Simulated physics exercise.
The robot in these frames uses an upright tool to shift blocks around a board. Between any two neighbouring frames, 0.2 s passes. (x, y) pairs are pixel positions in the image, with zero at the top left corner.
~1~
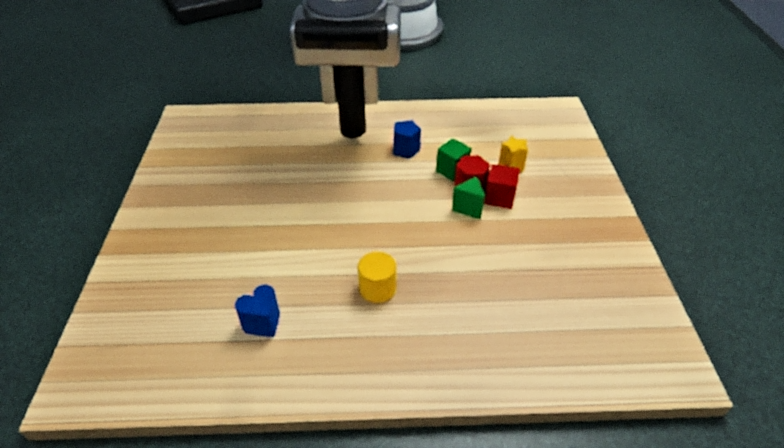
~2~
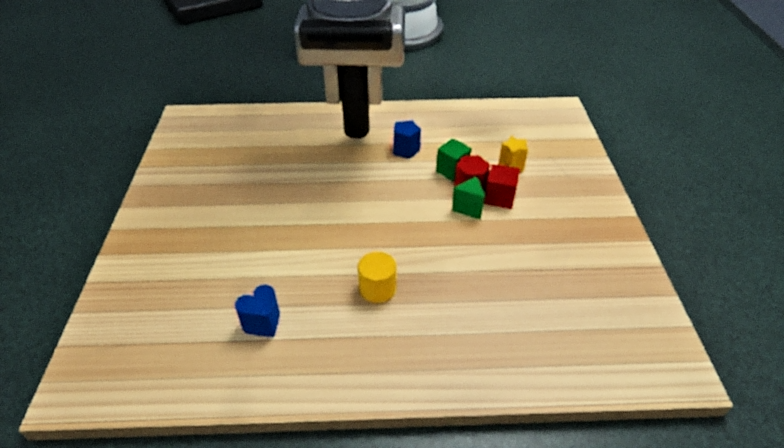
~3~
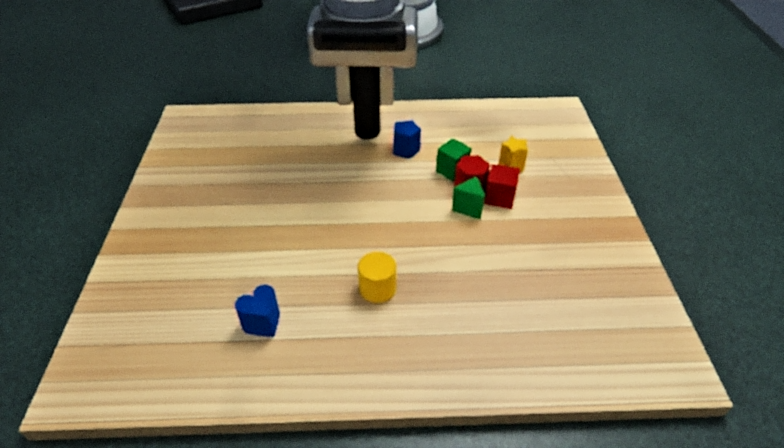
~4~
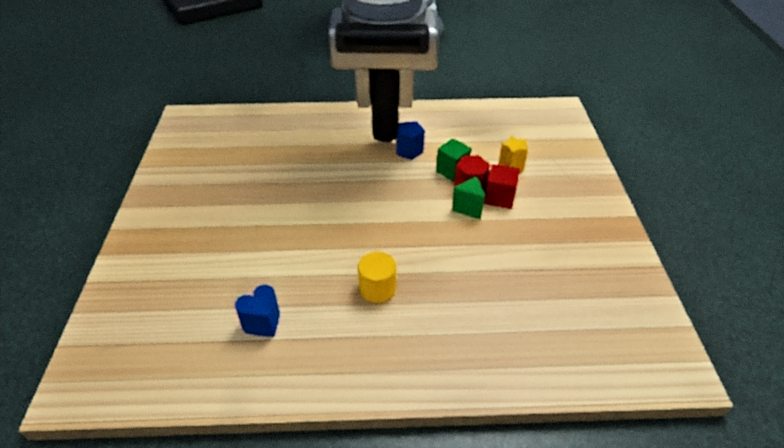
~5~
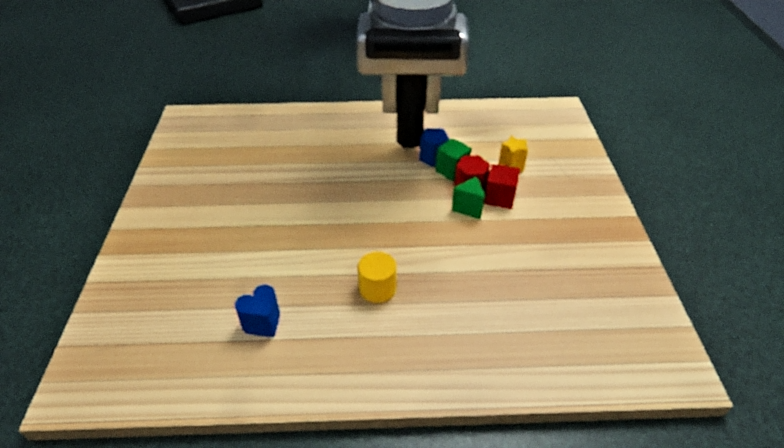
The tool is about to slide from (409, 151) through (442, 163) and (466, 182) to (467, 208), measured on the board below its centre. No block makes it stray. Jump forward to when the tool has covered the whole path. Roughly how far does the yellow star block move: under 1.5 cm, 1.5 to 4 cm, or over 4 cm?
That one ends up within 1.5 cm of where it is now.
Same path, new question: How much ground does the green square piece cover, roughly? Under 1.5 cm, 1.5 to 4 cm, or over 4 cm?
Travel: Beyond 4 cm.
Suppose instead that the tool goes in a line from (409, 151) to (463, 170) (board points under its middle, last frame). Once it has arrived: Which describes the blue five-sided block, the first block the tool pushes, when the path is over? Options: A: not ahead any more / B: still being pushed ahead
My answer is option B.
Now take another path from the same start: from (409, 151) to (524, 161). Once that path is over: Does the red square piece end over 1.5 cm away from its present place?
I believe so.
On the path given first. One third of the way, tool (443, 152); blue five-sided block (471, 145); green square piece (482, 162), turned 35° clockwise; green triangular block (478, 192), turned 65° clockwise; red hexagonal block (496, 180).
Two thirds of the way, tool (467, 171); blue five-sided block (491, 148), turned 40° anticlockwise; green square piece (499, 169), turned 45° clockwise; green triangular block (478, 194), turned 85° clockwise; red hexagonal block (505, 188).
At the end, tool (469, 197); blue five-sided block (491, 148), turned 40° anticlockwise; green square piece (500, 169), turned 50° clockwise; green triangular block (483, 207), turned 70° clockwise; red hexagonal block (505, 188); yellow star block unmoved.
